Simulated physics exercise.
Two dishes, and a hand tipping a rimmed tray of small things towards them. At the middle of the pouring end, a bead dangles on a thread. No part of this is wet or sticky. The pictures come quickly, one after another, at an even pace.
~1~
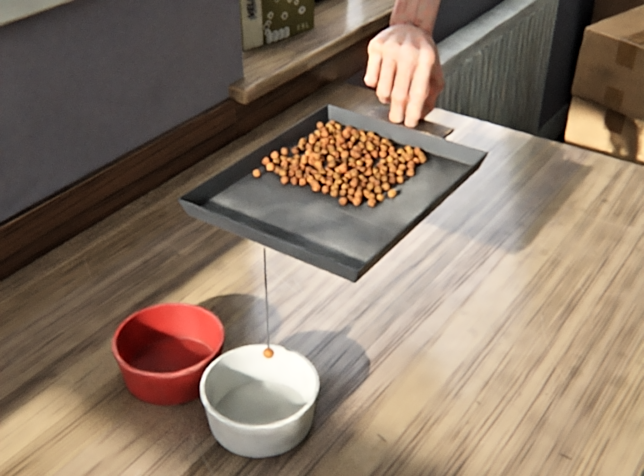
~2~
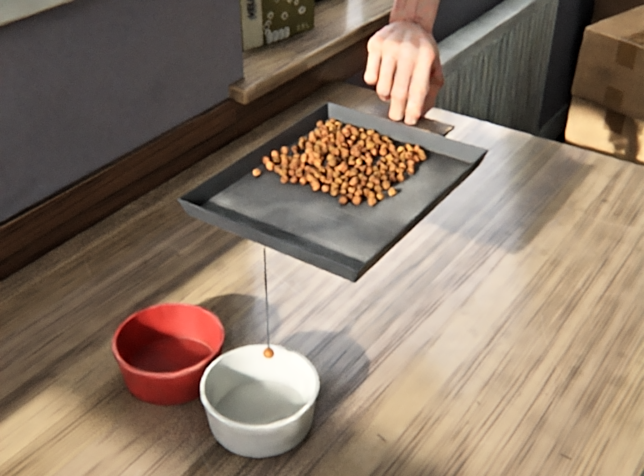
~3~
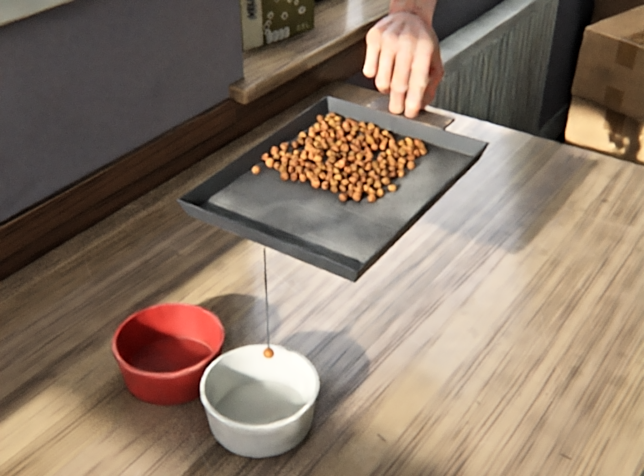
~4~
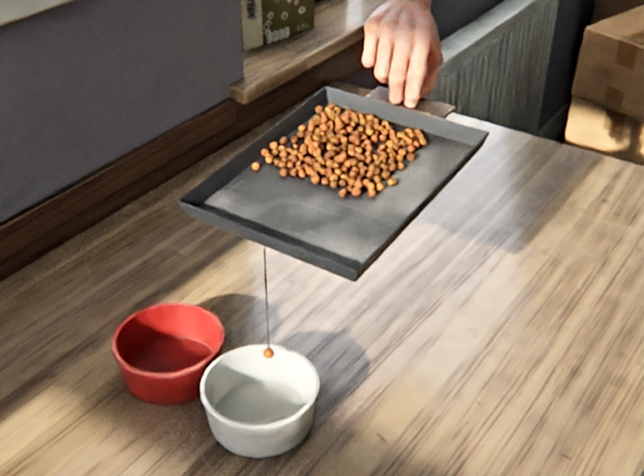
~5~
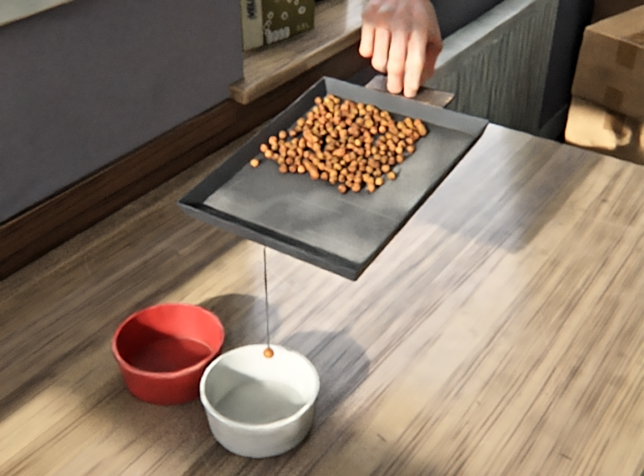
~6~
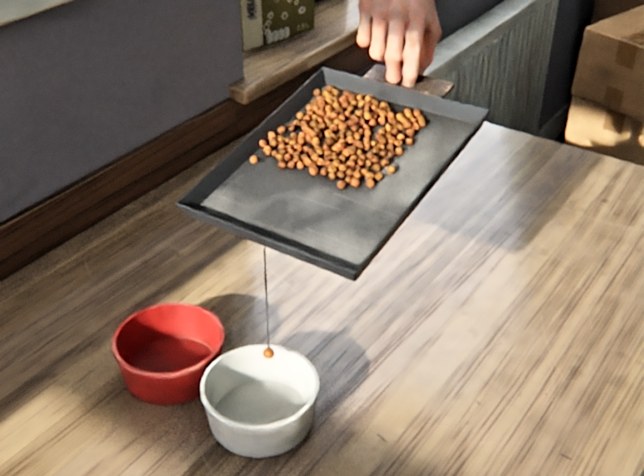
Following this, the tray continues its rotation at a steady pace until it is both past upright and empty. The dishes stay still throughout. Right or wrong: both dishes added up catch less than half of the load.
Wrong, they catch more than half.
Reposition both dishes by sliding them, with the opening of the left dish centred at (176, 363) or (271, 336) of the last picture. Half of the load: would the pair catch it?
First more than half, then the smaller part.
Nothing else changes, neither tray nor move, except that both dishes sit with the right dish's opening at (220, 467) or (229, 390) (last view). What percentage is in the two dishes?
It would be near 20 per cent first and near 90 per cent second.
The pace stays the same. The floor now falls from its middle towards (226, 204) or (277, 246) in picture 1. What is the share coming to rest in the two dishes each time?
For the first it's near 90 %, for the second near 60 %.
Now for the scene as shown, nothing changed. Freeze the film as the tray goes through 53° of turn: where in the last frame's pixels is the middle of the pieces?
Roughly at (241, 218).
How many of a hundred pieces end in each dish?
In the left dish you'd find about 30 % of the load, and in the right dish about 50 %.
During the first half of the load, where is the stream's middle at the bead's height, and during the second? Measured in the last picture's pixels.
Early-half point (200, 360); late-half point (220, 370).
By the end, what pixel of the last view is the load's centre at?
At about (227, 413), give or take.
Just after the last frame, tray tipped steeply; almost all on the tray; just a few in the right dish; just a few in the left dish; just a few outside both; just a few in the air.
A moment on, tray tipped right over; the larger part on the tray; about a tenth in the right dish; about a tenth in the left dish; just a few outside both; about a tenth in the air.
Further on, tray tipped past a quarter turn; roughly half in the right dish; roughly a third in the left dish; roughly a quarter outside both.
When it is over, tray tipped past a quarter turn; roughly half in the right dish; roughly a third in the left dish; roughly a quarter outside both.
